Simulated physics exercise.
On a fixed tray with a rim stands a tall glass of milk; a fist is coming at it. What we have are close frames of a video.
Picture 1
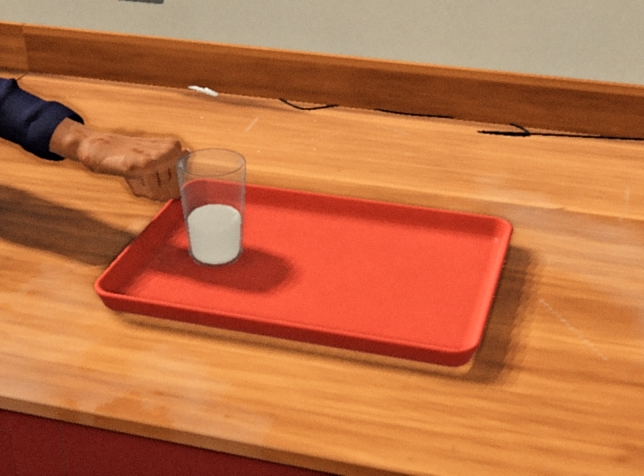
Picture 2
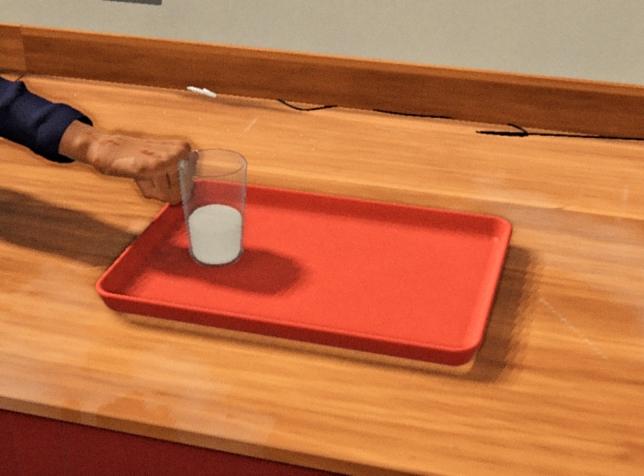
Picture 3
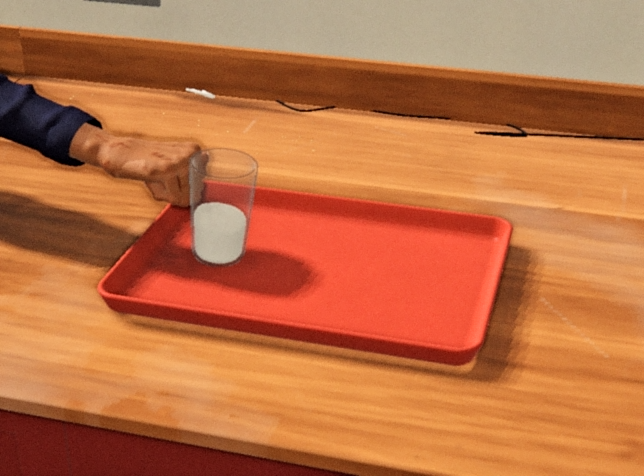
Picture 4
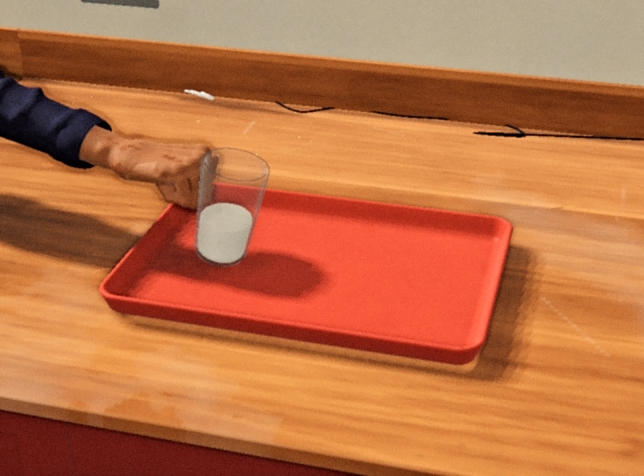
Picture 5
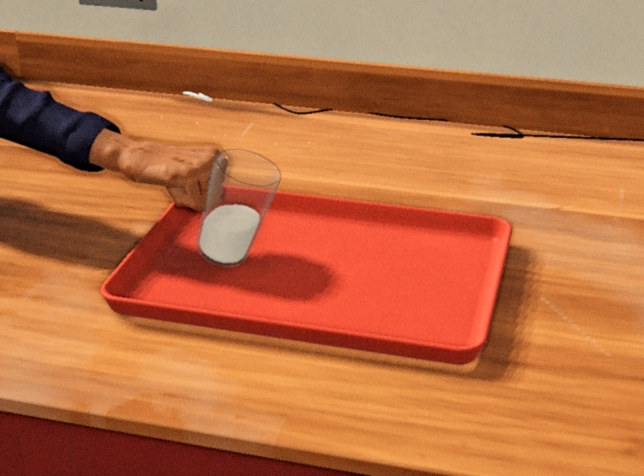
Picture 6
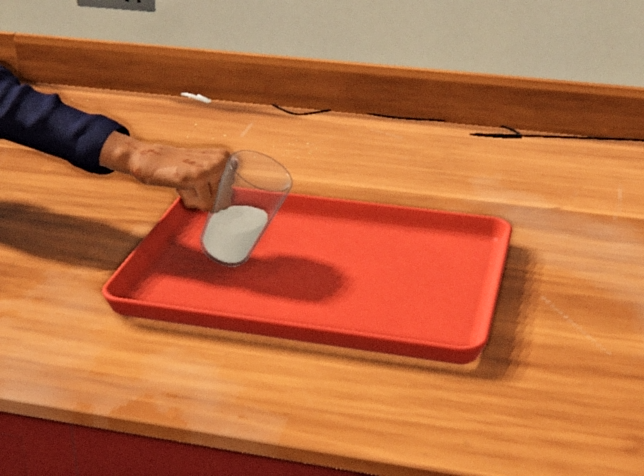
A fist pushing a glass of white liquid rightward above a red tray on a wooden counter, the glass gradually tilting right.
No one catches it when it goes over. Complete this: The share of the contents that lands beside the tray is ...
The share that lands beside the tray is under a quarter.
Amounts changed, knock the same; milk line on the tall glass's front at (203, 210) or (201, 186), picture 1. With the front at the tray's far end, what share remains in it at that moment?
First fill near 60 percent, second near 55 percent.
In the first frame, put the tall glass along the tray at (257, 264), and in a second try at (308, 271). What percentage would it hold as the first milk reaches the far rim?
Well, roughly 70 percent for the first position, and roughly 90 percent for the other.
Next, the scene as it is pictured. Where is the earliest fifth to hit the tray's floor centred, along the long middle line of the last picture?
Around (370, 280).
A moment on, the tall glass is falling and 100 per cent is in the glass, 0 on the tray and 0 above or beyond its rim.
Next, the tall glass lies on its side and 100 per cent is in the glass, 0 on the tray and 0 above or beyond its rim.
Then the tall glass lies on its side and 62 per cent is in the glass, 38 on the tray and 0 above or beyond its rim.
Later the tall glass lies on its side and 28 per cent is in the glass, 60 on the tray and 13 above or beyond its rim.
At rest 89 per cent is held by tray and glass, 11 is off the tray.
